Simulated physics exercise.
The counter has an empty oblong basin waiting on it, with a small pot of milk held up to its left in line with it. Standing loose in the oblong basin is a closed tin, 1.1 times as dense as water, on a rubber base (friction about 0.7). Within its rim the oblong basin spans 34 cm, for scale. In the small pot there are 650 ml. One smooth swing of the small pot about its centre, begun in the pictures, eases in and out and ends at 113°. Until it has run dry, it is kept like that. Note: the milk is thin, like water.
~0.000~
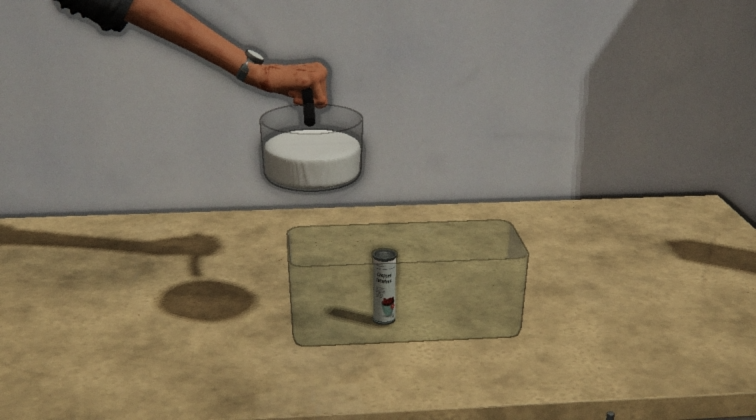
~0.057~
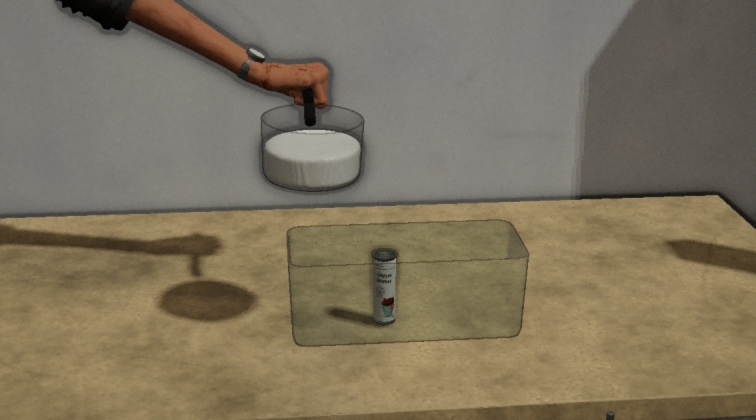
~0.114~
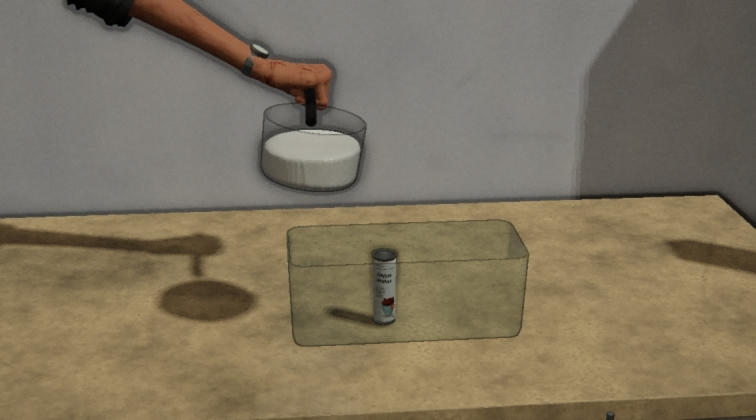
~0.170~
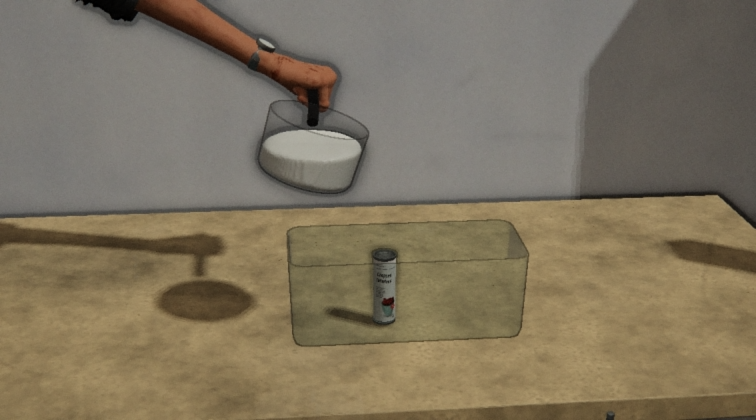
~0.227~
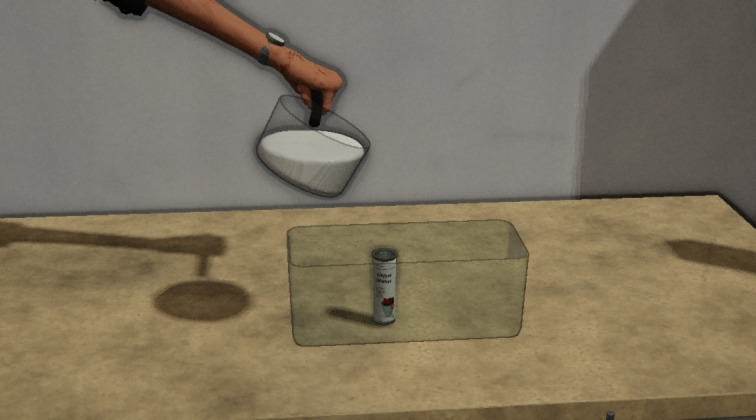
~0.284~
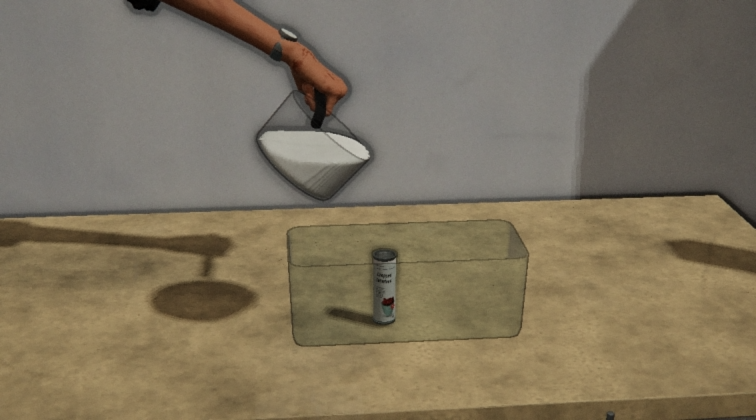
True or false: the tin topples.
False.
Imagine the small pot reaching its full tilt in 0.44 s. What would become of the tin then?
Tips over.
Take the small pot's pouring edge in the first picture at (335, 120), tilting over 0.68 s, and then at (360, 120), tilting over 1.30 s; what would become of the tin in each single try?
In the first try it comes down; in the second it remains standing.
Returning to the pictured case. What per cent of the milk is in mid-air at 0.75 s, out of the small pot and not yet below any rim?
Close to 8 in every hundred parts.
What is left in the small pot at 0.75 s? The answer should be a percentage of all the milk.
Remaining share: Approx. 5 %.
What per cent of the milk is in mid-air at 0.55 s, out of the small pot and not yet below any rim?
Share: Roughly 44 per cent.
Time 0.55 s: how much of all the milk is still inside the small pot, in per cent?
I'd estimate some 28 % remains.
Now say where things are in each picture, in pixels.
In the first frame, it leans 0°; its right rim is at (362, 119); the milk meets the walls at (264, 144) and (359, 142); the oblong basin's rim runs from (288, 248) to (520, 239); the tin's top is at (385, 257).
In the second frame, it leans 2°; its right rim is at (363, 120); the milk meets the walls at (264, 144) and (360, 142).
In the third frame, it leans 8°; its right rim is at (365, 125); the milk meets the walls at (264, 144) and (360, 143).
In the fourth frame, it leans 17°; its right rim is at (368, 133); the milk meets the walls at (263, 144) and (361, 144).
In the fifth frame, it leans 28°; its right rim is at (369, 144); the milk meets the walls at (260, 142) and (364, 145).
In the sixth frame, it leans 42°; its right rim is at (367, 157); the milk meets the walls at (259, 138) and (369, 149).
By 0.55 s the tilt is 104° and 29 per cent is still to pour; the tin stands where it began.
By 0.75 s the tilt is 113° and 5 per cent is still to pour; the tin stands where it began.
By 0.96 s the tilt is 113° and 0 per cent is still to pour; the tin stands where it began.
By 1.18 s the tilt is 113° and 0 per cent is still to pour; the tin stands where it began.
At rest the tin stands where it began.
